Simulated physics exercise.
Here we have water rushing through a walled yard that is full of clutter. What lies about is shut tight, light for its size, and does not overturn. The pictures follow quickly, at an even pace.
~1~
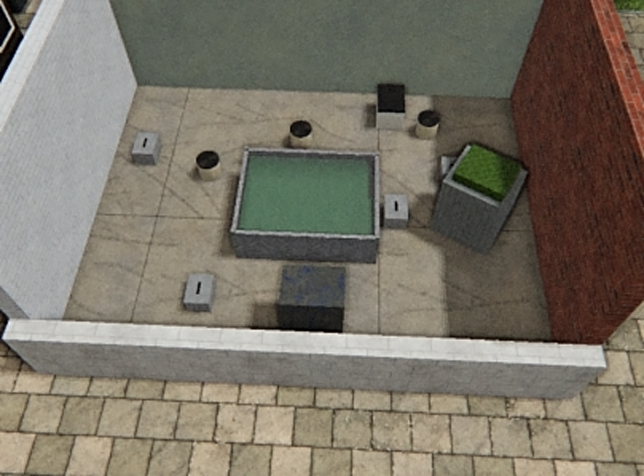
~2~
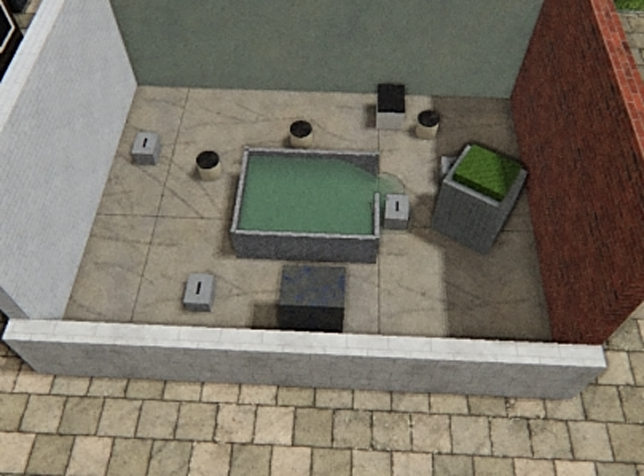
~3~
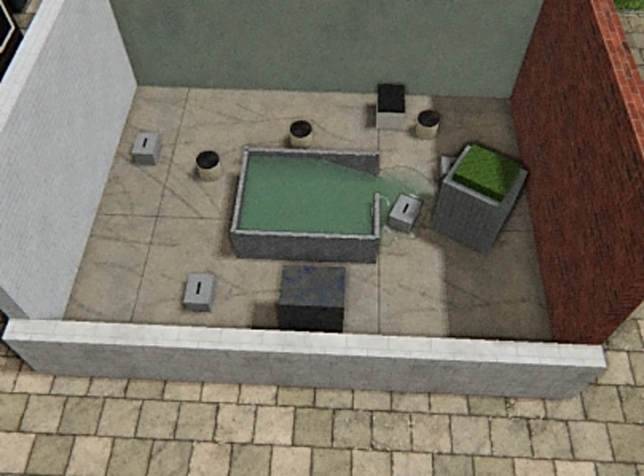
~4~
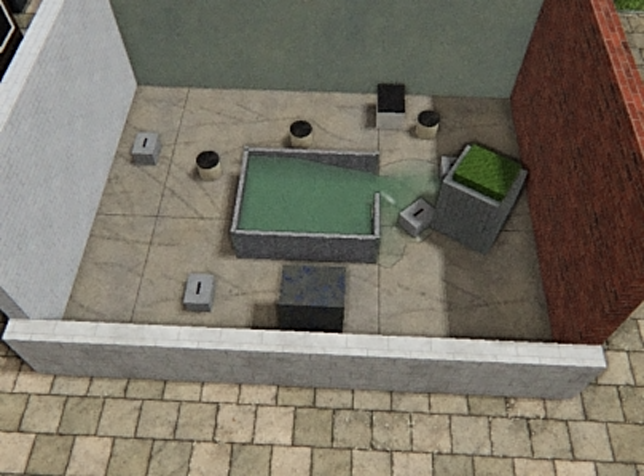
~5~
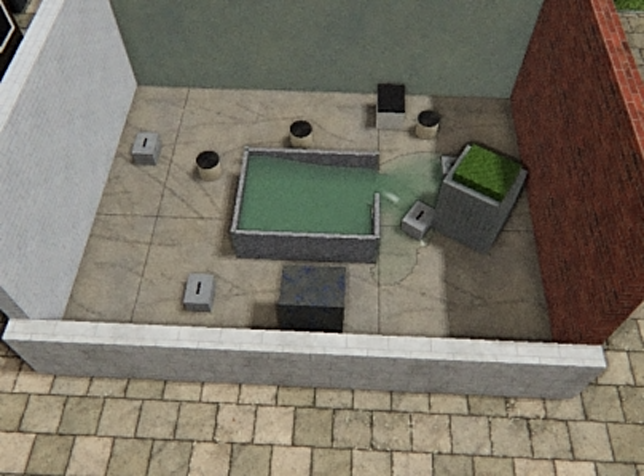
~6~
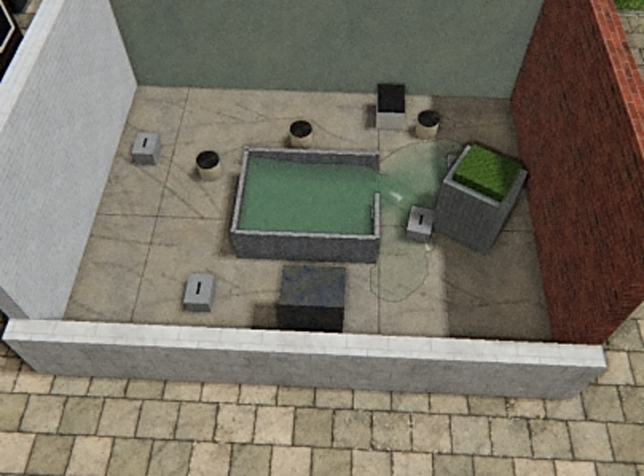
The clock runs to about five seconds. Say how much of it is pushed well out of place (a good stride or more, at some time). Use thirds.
That comes to from one to two thirds.
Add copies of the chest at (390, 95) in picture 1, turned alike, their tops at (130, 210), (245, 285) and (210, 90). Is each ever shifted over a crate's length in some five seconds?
In turn: Under that, not that far, short of that.
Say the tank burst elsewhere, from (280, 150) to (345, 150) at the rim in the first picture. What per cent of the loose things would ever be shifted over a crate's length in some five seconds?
Close to 40 %.
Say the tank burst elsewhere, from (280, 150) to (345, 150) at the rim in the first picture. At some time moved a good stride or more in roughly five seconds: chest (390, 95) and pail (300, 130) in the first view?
As listed: That far or more, shifted that much.
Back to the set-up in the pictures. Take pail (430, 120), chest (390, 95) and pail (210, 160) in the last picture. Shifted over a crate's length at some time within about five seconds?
As listed: Under that, moved that far, no.
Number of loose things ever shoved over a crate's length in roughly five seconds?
It comes to 3.
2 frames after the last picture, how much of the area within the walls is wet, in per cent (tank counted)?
Roughly 25 per cent.
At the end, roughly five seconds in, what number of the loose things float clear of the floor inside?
The number is 0.
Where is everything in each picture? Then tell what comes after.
A tote at (396, 206), on the bottom; a tote at (457, 165), on the bottom; 0 of 8 have shifted, in the first picture.
A tote at (397, 206), on the bottom; a tote at (457, 165), on the bottom; 0 of 8 have shifted, in the second picture.
A tote at (406, 209), on the bottom, close to its start; a tote at (457, 165) rests on the ground; 1 of 8 have shifted, in the third picture.
A tote at (418, 213), on the bottom, close to its start; a tote at (457, 165), on the bottom; 1 of 8 have shifted, in the fourth picture.
A tote at (420, 216) rests on the ground, a stride from its start; a tote at (457, 165), on the bottom; 1 of 8 have shifted, in the fifth picture.
A tote at (421, 220), on the bottom, a stride from its start; a tote at (463, 164) rests on the ground, close to its start; 2 of 8 have shifted, in the sixth picture.
A moment on, 2 of 8 are well off their spots; 0 afloat.
Next, 2 of 8 are well off their spots; 1 afloat.
Later, 2 of 8 are well off their spots; 1 afloat.
In the end, 3 of 8 are well off their spots, and 3 have been at some point; 0 afloat.
